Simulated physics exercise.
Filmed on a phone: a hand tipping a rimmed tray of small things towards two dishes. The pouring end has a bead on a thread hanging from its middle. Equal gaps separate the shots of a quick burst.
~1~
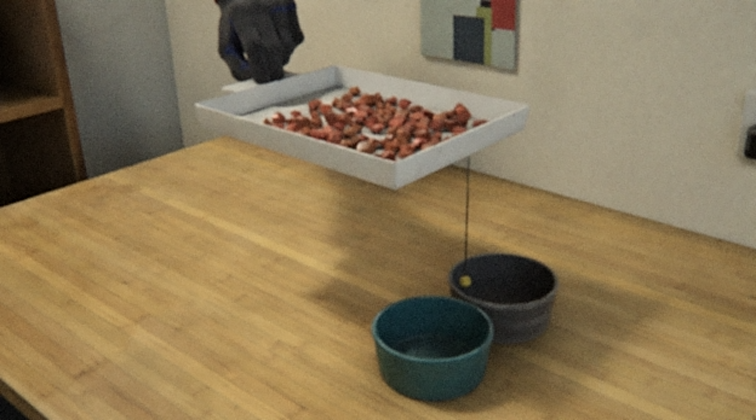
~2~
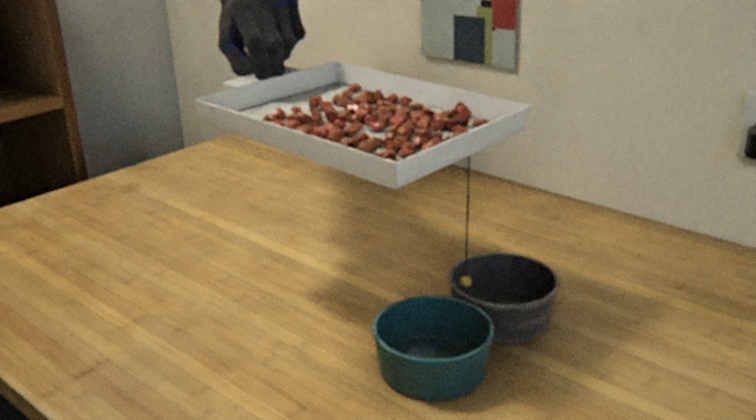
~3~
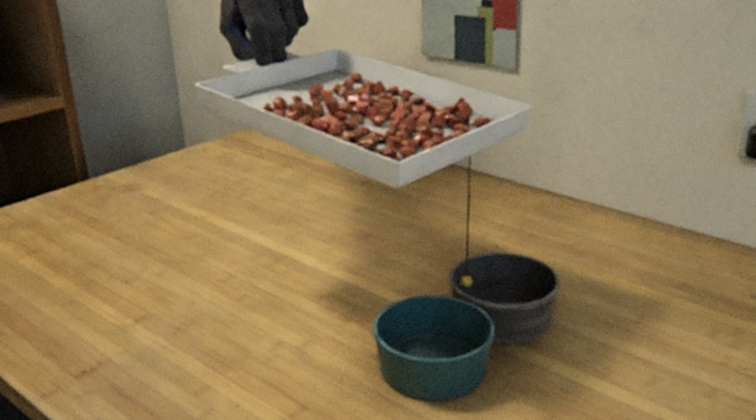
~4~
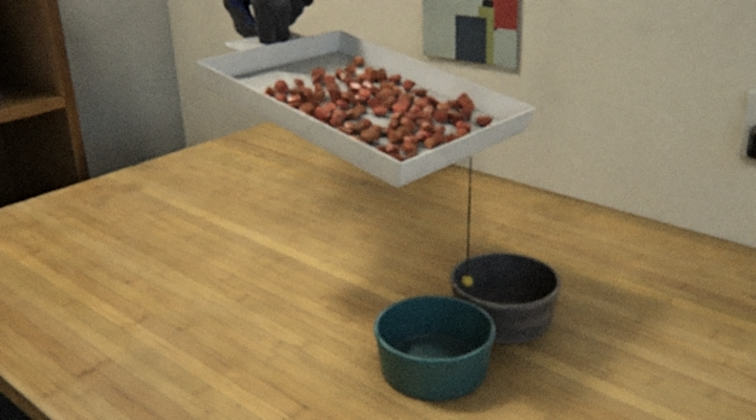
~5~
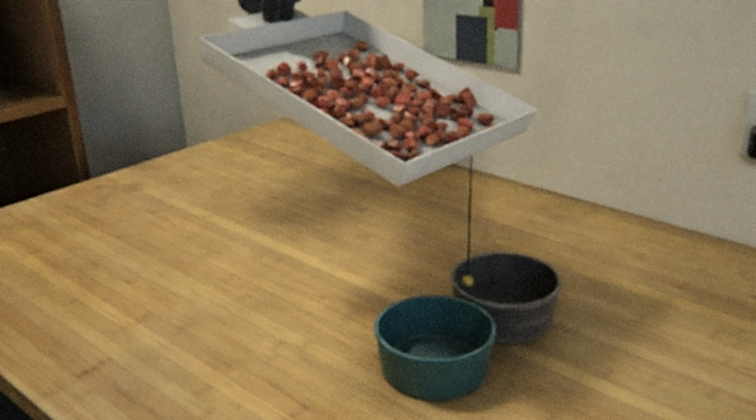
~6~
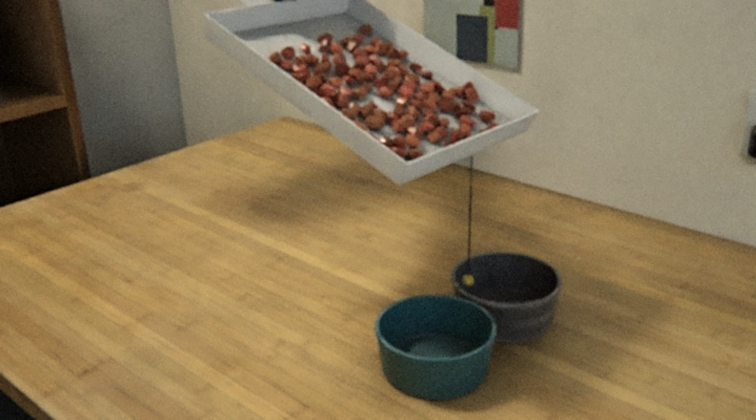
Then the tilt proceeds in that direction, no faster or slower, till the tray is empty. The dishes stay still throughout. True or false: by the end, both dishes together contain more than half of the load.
False.
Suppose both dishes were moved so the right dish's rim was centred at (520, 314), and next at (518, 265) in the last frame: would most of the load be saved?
In the first position a majority, in the second a minority.
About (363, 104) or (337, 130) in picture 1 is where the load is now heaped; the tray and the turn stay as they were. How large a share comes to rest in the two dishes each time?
You'd get near 20 percent first and near 30 percent after that.
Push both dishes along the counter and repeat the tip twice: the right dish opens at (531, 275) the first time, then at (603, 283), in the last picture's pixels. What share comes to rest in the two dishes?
First 60 per cent, second 70 per cent.
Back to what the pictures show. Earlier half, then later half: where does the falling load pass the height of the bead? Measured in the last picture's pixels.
(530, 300) first, (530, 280) later.
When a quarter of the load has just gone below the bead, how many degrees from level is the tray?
Angle: Approx. 95 degrees.
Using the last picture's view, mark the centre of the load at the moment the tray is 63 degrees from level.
In the last view the centre sits at roughly (469, 114).
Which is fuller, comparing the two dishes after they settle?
Answer: The one at right.
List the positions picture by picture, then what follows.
The first picture shows corners of the pouring end at (395, 161) and (525, 106), level; middle of the load at (376, 128), bits of crushed brick; left dish at (480, 365); right dish at (548, 312); bead on its thread at (465, 282).
The second picture shows corners of the pouring end at (396, 161) and (526, 106), level; middle of the load at (377, 126).
The third picture shows corners of the pouring end at (398, 161) and (528, 106), tipped barely, level across its low end; middle of the load at (378, 120).
The fourth picture shows corners of the pouring end at (401, 161) and (531, 108), tipped a little, level across its low end; middle of the load at (380, 111).
The fifth picture shows corners of the pouring end at (404, 161) and (533, 109), tipped clearly, level across its low end; middle of the load at (382, 102).
The sixth picture shows corners of the pouring end at (407, 161) and (535, 110), tipped clearly, level across its low end; middle of the load at (385, 93); left dish at (483, 364); right dish at (551, 311).
Soon, tray tipped steeply; all on the tray.
A while on, tray tipped right over; about half on the tray; a small part in the right dish; about a quarter outside both; about a quarter in the air.
Towards the end, tray tipped past a quarter turn; a stray few in the left dish; about a quarter in the right dish; about two thirds outside both; a stray few in the air.
Finally, tray tipped past a quarter turn; a stray few in the left dish; about a quarter in the right dish; most outside both.
